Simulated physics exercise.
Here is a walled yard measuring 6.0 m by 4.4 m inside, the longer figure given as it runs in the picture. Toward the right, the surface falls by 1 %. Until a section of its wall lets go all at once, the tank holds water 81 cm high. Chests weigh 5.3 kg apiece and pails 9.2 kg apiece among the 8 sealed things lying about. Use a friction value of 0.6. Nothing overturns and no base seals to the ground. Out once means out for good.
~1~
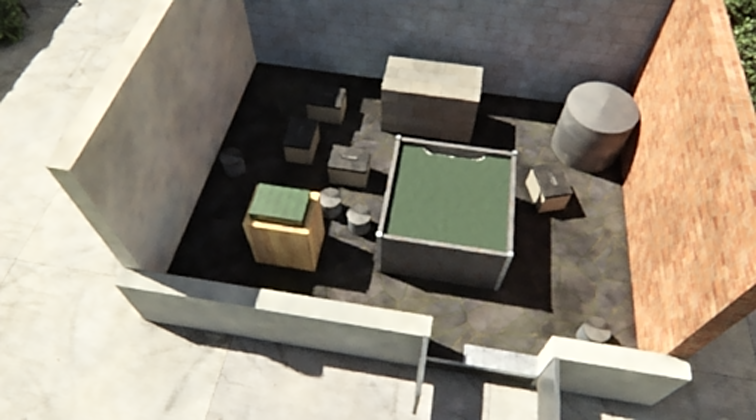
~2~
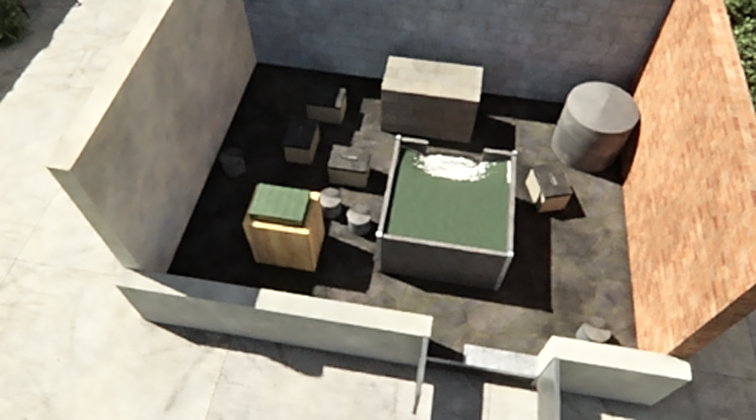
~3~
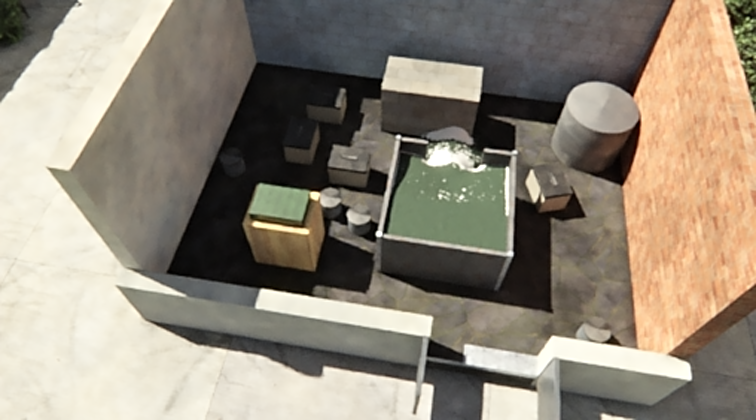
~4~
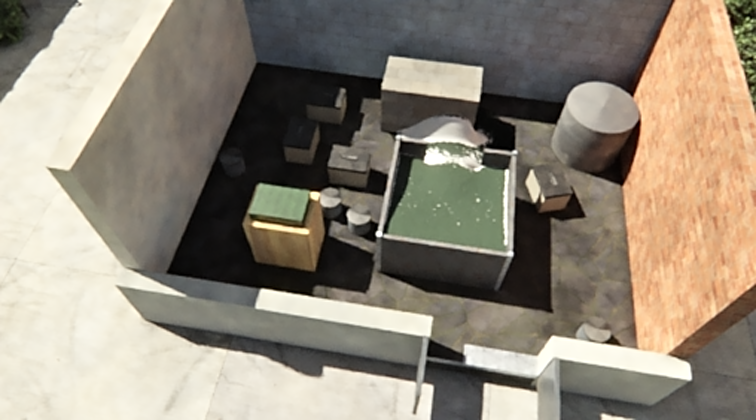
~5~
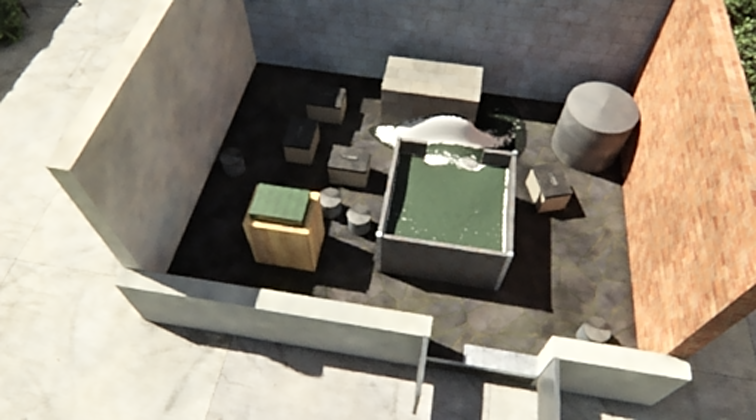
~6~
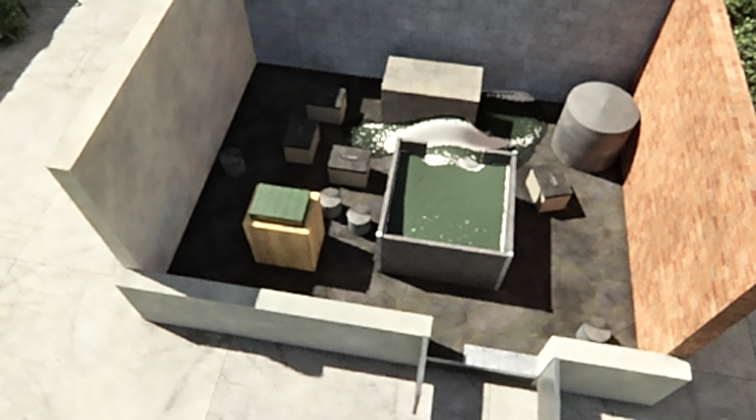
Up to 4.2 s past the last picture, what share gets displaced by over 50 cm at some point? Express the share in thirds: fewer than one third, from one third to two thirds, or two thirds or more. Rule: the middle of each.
From one third to two thirds.
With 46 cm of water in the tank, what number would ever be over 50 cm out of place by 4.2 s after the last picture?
Then 1.
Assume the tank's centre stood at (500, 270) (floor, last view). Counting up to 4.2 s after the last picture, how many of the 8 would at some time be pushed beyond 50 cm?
3.
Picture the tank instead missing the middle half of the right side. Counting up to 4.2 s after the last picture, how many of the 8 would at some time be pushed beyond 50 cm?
Then the count would be 3.
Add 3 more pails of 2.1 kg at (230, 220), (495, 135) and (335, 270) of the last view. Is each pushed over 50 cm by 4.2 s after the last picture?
Taking them one by one: It goes beyond, then it goes beyond, then it stays within.
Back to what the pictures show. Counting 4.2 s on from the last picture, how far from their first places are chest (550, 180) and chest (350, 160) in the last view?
In that order: 60 cm, 40 cm.
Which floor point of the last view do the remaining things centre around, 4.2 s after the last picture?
Roughly at (364, 227).
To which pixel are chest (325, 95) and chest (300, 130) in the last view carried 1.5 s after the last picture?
They should sit about (270, 66) and (233, 130) in the last view.
Then, 0.4 s after the last picture 0 of 8 are over 50 cm from their spots; 0 afloat.
Then, 1.5 s after the last picture 2 of 8 are over 50 cm from their spots; 3 afloat.
Then, 2.8 s after the last picture 3 of 8 are over 50 cm from their spots; 3 afloat.
Then, 4.2 s after the last picture 3 of 8 are over 50 cm from their spots, and 4 have been at some point; 3 afloat.
